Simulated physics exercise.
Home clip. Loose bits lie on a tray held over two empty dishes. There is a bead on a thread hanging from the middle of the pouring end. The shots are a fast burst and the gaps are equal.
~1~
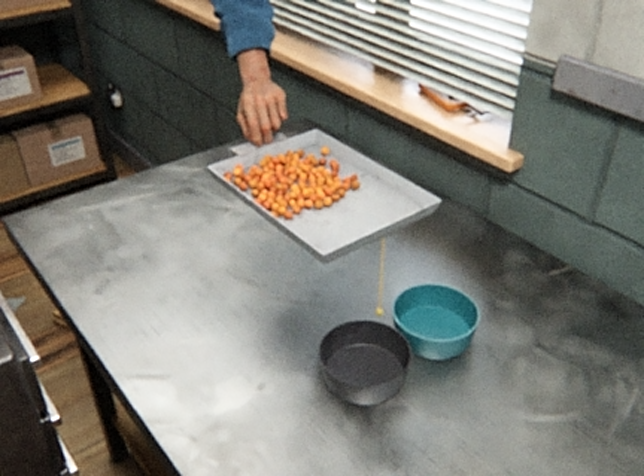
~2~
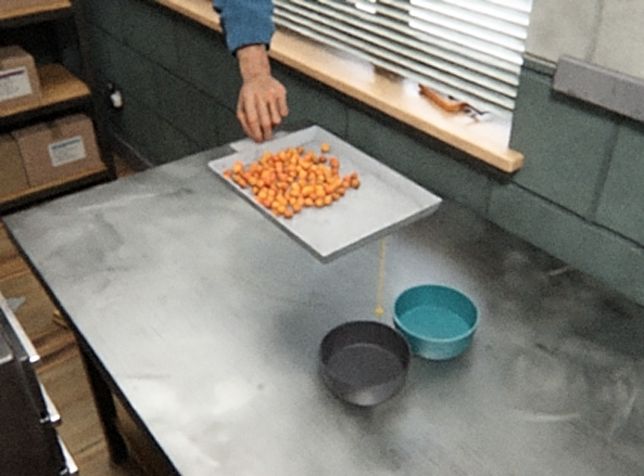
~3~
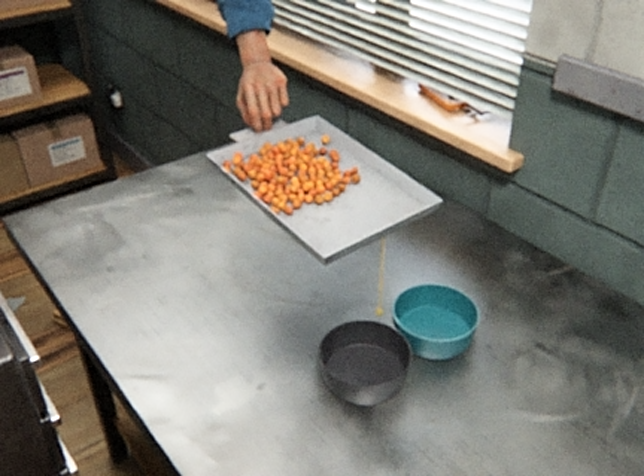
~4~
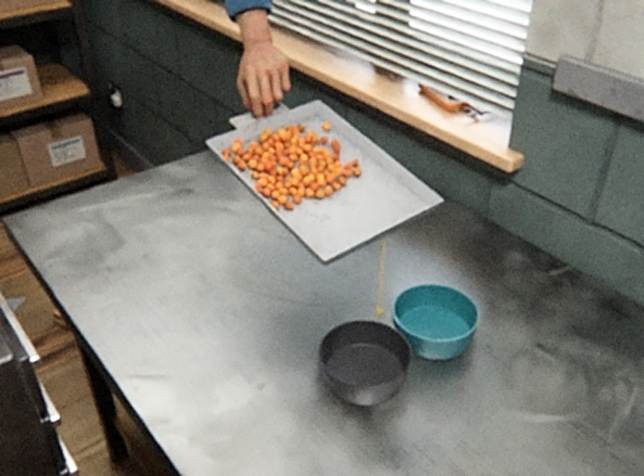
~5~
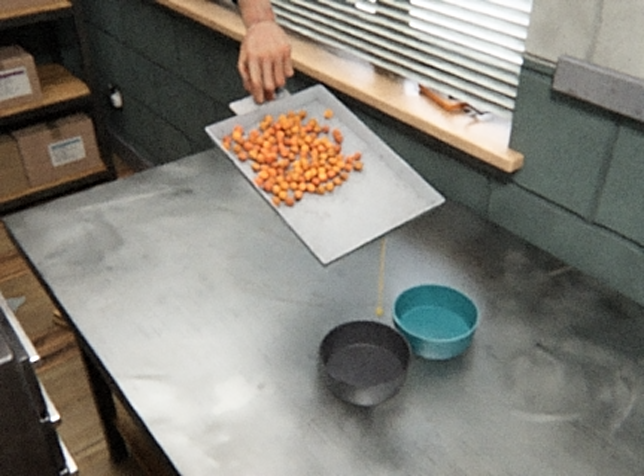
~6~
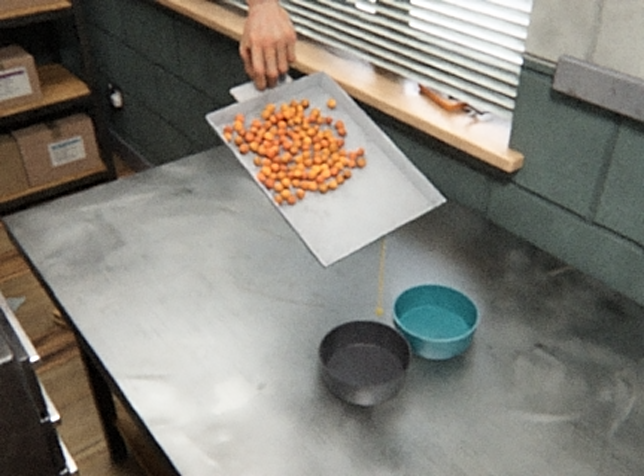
The footage shows a hand gripping the far end of a gray tray of small orange-brown pieces above a dark bowl and a teal bowl, then raising that end steadily so the tray slants more steeply while the pieces shift slightly.
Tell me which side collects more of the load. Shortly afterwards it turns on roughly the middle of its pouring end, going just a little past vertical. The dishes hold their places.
Left.
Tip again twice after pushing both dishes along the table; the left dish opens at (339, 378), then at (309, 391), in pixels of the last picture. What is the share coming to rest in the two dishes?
Near 80 and 70 percent respectively.
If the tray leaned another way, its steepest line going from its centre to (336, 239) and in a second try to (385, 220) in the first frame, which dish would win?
Try 1: The left-side dish; try 2: The right-side dish.
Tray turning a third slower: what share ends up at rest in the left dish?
It would be around 70 per cent.
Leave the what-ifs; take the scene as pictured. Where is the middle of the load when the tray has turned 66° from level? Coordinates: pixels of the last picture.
I'd put the middle of the pieces at roughly (359, 247).
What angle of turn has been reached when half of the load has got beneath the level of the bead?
Around 100 degrees of turn.
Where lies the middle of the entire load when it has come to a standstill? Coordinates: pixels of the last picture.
The centre comes to rest near (376, 382).
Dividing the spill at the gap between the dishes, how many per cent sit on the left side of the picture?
Close to 30 in a hundred.
Soon after the last picture, tray tipped steeply; most on the tray; about a quarter in the air.
A little later, tray tipped past a quarter turn; a small part on the tray; about a third in the left dish; about a third outside both; about a quarter in the air.
Later still, tray tipped past a quarter turn; about half in the left dish; a stray few in the right dish; about a third outside both.
At rest, tray tipped past a quarter turn; about half in the left dish; a stray few in the right dish; about a third outside both.
